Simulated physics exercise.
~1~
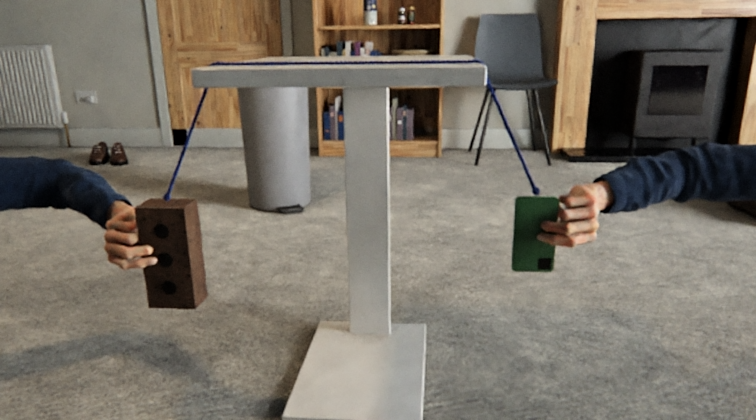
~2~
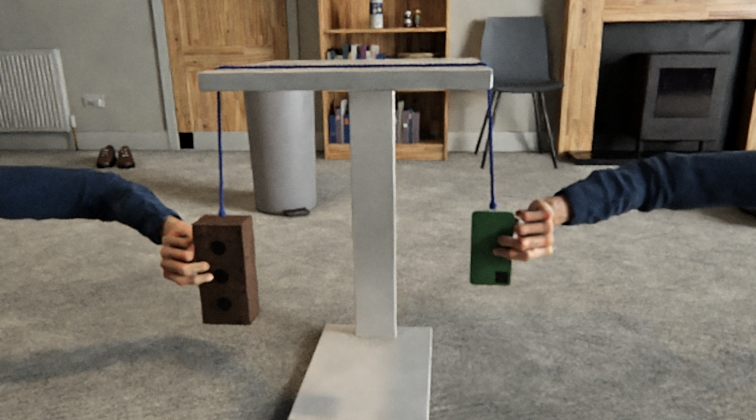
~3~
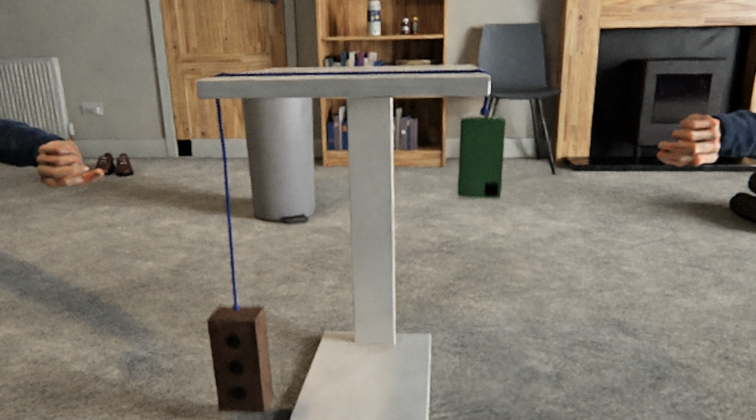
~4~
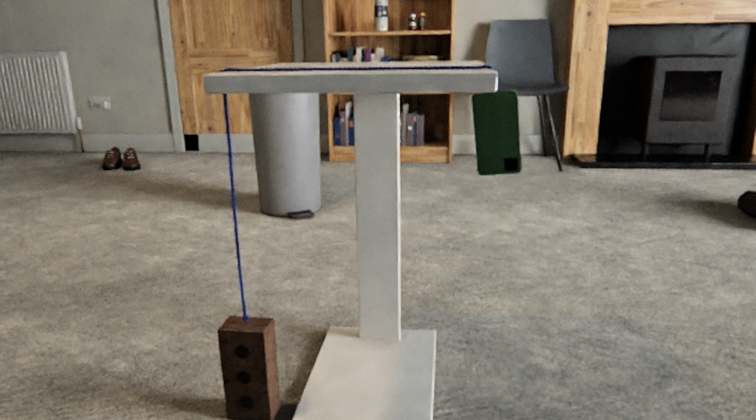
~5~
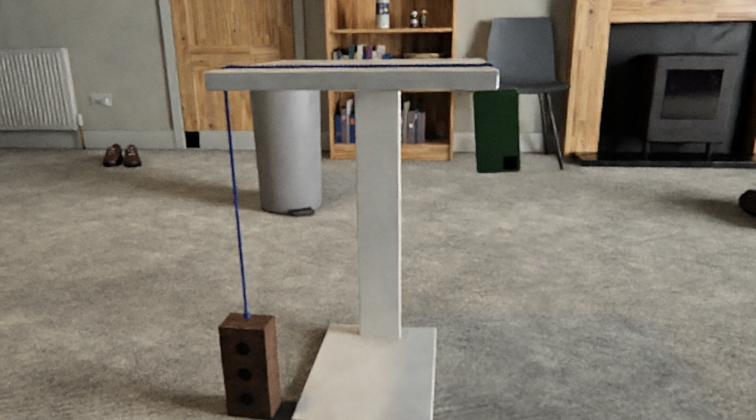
Two hands in dark blue sleeves reach in from either side of a small pale table in a grey-carpeted room, seen from the front by a slightly swaying camera. The left hand holds a dark brown brick and the right a green phone, joined by a blue string running over the tabletop. Behind stand a grey bin, a wooden bookcase, a chair and a fireplace. The hands bring both objects inward beneath the table's ends, then let go and draw back. The brick drops to the floor on the left while the phone rises to the tabletop's right edge, and both stay there.
